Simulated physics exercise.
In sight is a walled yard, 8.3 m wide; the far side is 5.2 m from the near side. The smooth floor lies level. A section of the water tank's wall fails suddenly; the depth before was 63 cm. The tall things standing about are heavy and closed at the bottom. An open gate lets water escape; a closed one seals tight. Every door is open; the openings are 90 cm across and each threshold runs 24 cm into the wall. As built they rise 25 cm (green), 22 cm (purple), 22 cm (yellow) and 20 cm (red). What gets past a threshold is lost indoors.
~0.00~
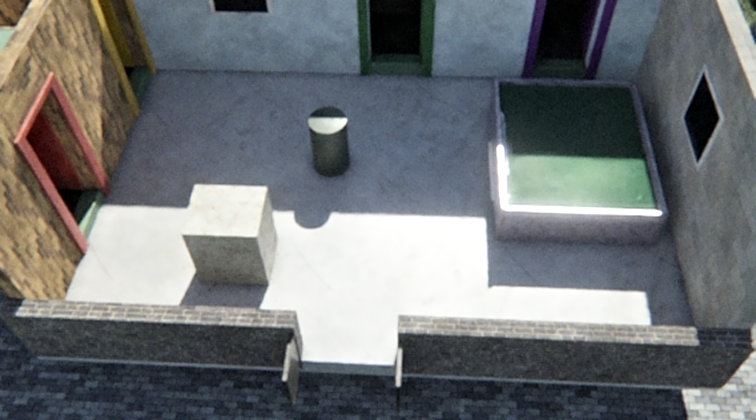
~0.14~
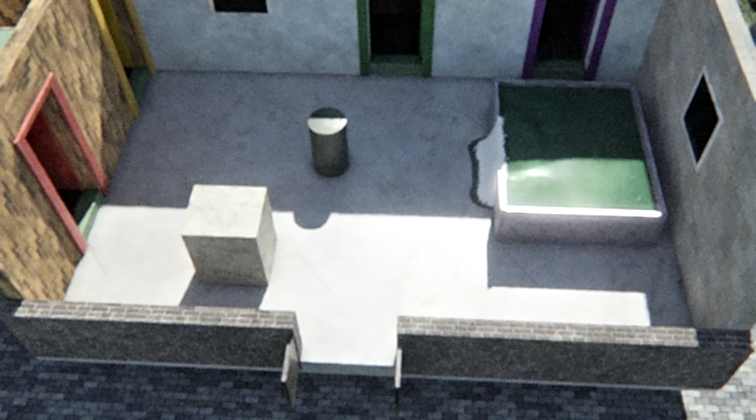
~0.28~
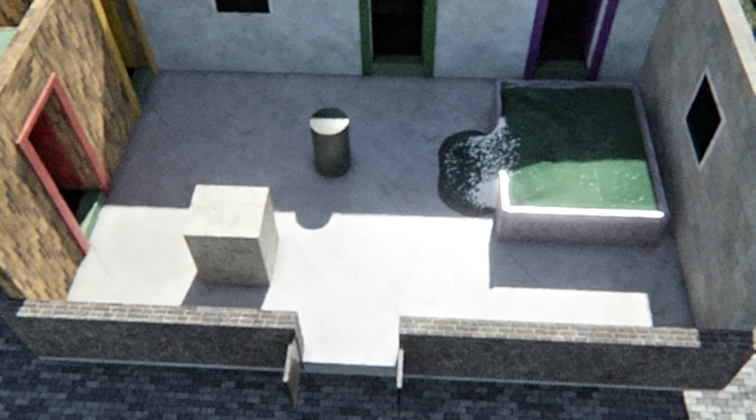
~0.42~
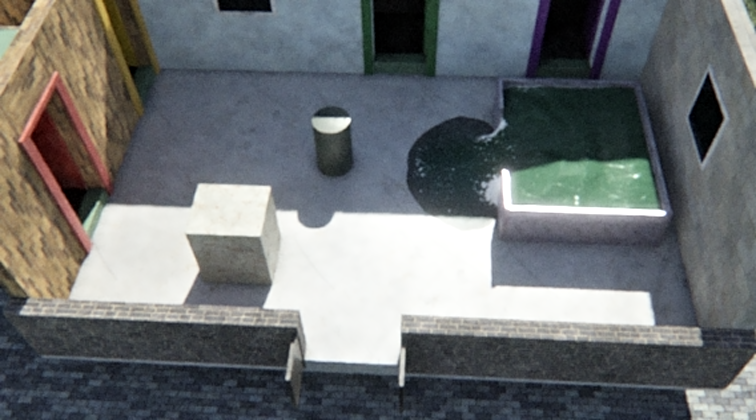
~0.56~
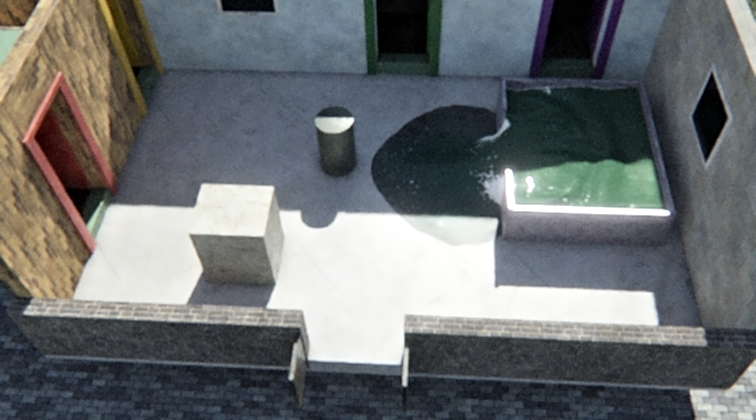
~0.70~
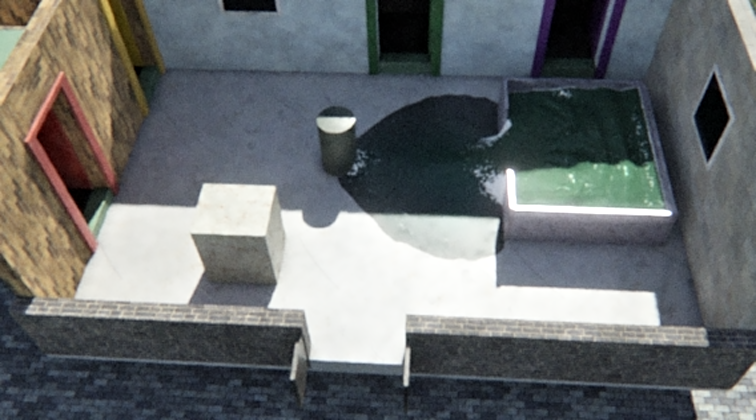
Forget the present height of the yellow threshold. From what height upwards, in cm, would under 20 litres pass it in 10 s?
Close to 23 cm is just enough.
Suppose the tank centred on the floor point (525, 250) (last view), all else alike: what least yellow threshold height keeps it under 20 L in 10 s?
Some 16 cm.
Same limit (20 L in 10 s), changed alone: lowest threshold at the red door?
About 14.5 cm at red.
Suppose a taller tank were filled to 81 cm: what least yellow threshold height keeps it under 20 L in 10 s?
Some 32 cm.
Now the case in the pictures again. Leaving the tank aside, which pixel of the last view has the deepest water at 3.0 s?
Near (157, 88).
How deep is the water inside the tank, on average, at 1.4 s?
Some 46 cm.
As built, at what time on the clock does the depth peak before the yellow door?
Around 3.2 s.
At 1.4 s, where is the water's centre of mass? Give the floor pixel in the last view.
Around (522, 174).
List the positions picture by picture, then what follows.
The first frame shows the water tank at (573, 144) is whole and still, 63 cm deep; the yellow door at (127, 46) is dry.
In the second frame, the gap is at (498, 161), the front 0.3 m out at (479, 200); the back of the water tank holds 63 cm.
In the third frame, the gap is at (499, 164), the front 0.8 m out at (444, 193); the back of the water tank holds 63 cm.
In the fourth frame, the gap is at (501, 163), the front 1.3 m out at (414, 185); the back of the water tank holds 63 cm.
In the fifth frame, water pours out at (505, 162) and has run 1.9 m, to (378, 177); about 6 cm deep outside, 62 cm at the back.
In the sixth frame, the gap is at (507, 161), the front 2.4 m out at (344, 176); the back of the water tank holds 56 cm; 3.7 m in a straight line remain to the yellow door at (137, 45).
After 1.4 s water covers 30 % of the floor, deepest (38 cm) near (498, 169); it has not reached the yellow door.
After 3.0 s water covers 65 % of the floor, deepest (32 cm) near (157, 88); 27 cm at the yellow door, 4 litres in over its 22 cm threshold.
After 10.0 s water covers 90 % of the floor, deepest (14 cm) near (64, 330); 12 cm at the yellow door, 24 litres in over its 22 cm threshold.
At the yellow door as built, the water arrived by 2.3 s and peaked near 28 cm at 3.2 s.
With a threshold of 19 cm, 46 litres would have come in within the 10 s; with 26 cm, 8 litres. So under 20 litres takes about 23 cm.
